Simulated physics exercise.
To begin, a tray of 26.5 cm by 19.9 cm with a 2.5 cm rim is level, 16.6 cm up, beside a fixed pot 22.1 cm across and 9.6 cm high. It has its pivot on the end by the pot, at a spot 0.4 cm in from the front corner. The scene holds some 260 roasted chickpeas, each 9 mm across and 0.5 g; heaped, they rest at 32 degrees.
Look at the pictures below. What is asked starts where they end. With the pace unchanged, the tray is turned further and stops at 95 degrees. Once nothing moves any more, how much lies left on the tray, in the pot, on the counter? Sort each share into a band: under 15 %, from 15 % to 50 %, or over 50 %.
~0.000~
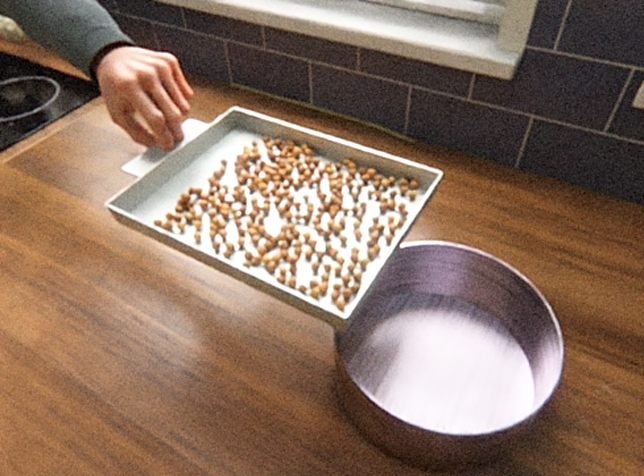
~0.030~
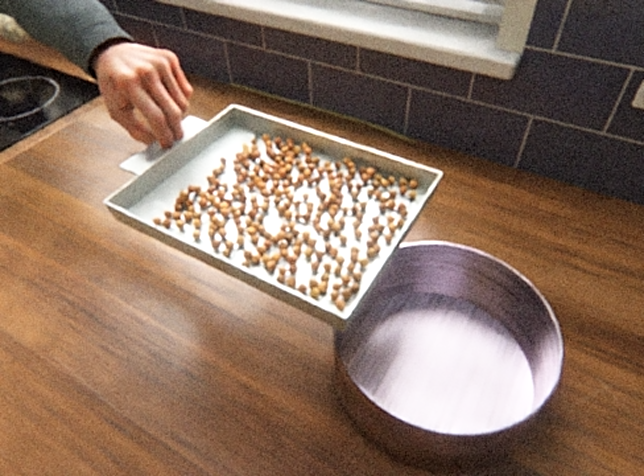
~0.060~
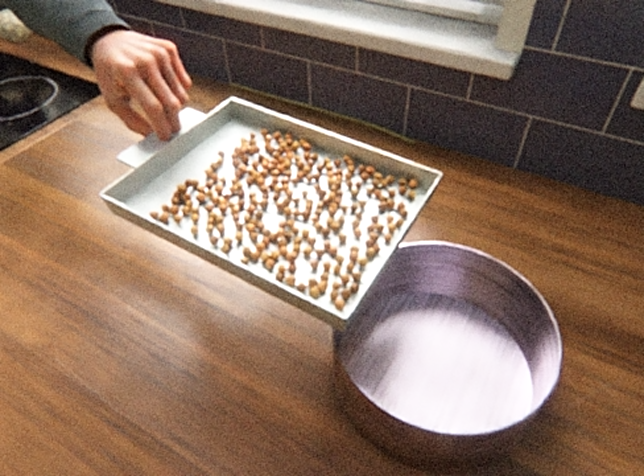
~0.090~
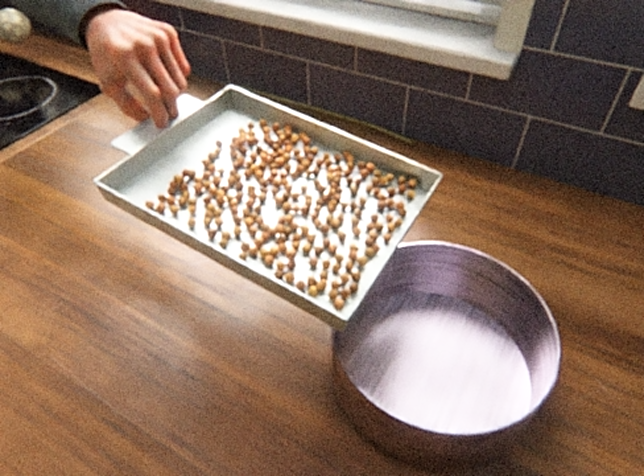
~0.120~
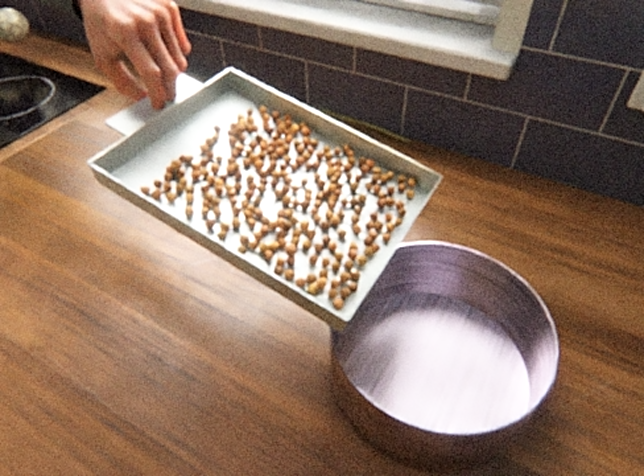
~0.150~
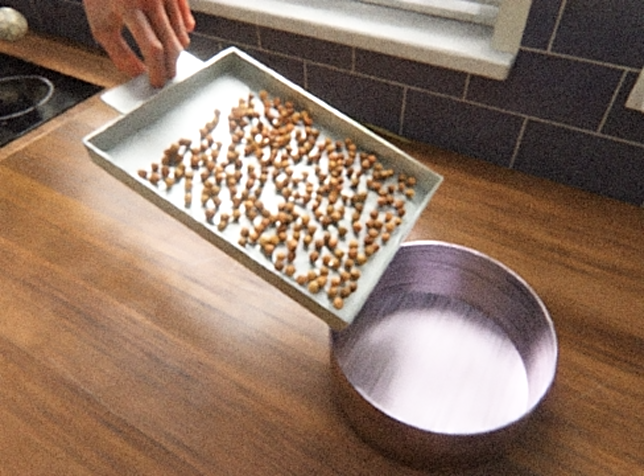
Tray: Under 15 %; pot: Over 50 %; counter: Under 15 %.
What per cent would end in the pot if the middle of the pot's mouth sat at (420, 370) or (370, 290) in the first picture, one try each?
Close to 65 in a hundred, then close to 60 in a hundred.
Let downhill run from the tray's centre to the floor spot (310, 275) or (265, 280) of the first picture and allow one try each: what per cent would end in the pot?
About 5 per cent on the first try and 0 per cent on the second.
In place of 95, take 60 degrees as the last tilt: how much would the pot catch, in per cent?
Estimated share: About 20 %.
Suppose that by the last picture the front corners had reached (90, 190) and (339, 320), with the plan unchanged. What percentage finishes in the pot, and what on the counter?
Per cent by place - pot 0, counter 100.
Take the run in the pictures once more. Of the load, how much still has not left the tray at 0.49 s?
About 100 per cent.
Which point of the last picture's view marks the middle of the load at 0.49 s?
I'd put it close to (404, 225).
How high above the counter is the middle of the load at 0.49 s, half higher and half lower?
Some 20 cm.
After 0.35 s, tilt 57 degrees; the tray holds 100 %, the pot 0 %.
Then, at 0.49 s, tilt 85 degrees; the tray holds 100 %, the pot 0 %.
After 0.75 s, tilt 95 degrees; the tray holds 25 %, the pot 70 %.
In the end, at 2.1 s, tray 0 %, pot 100 %, counter 0 %.
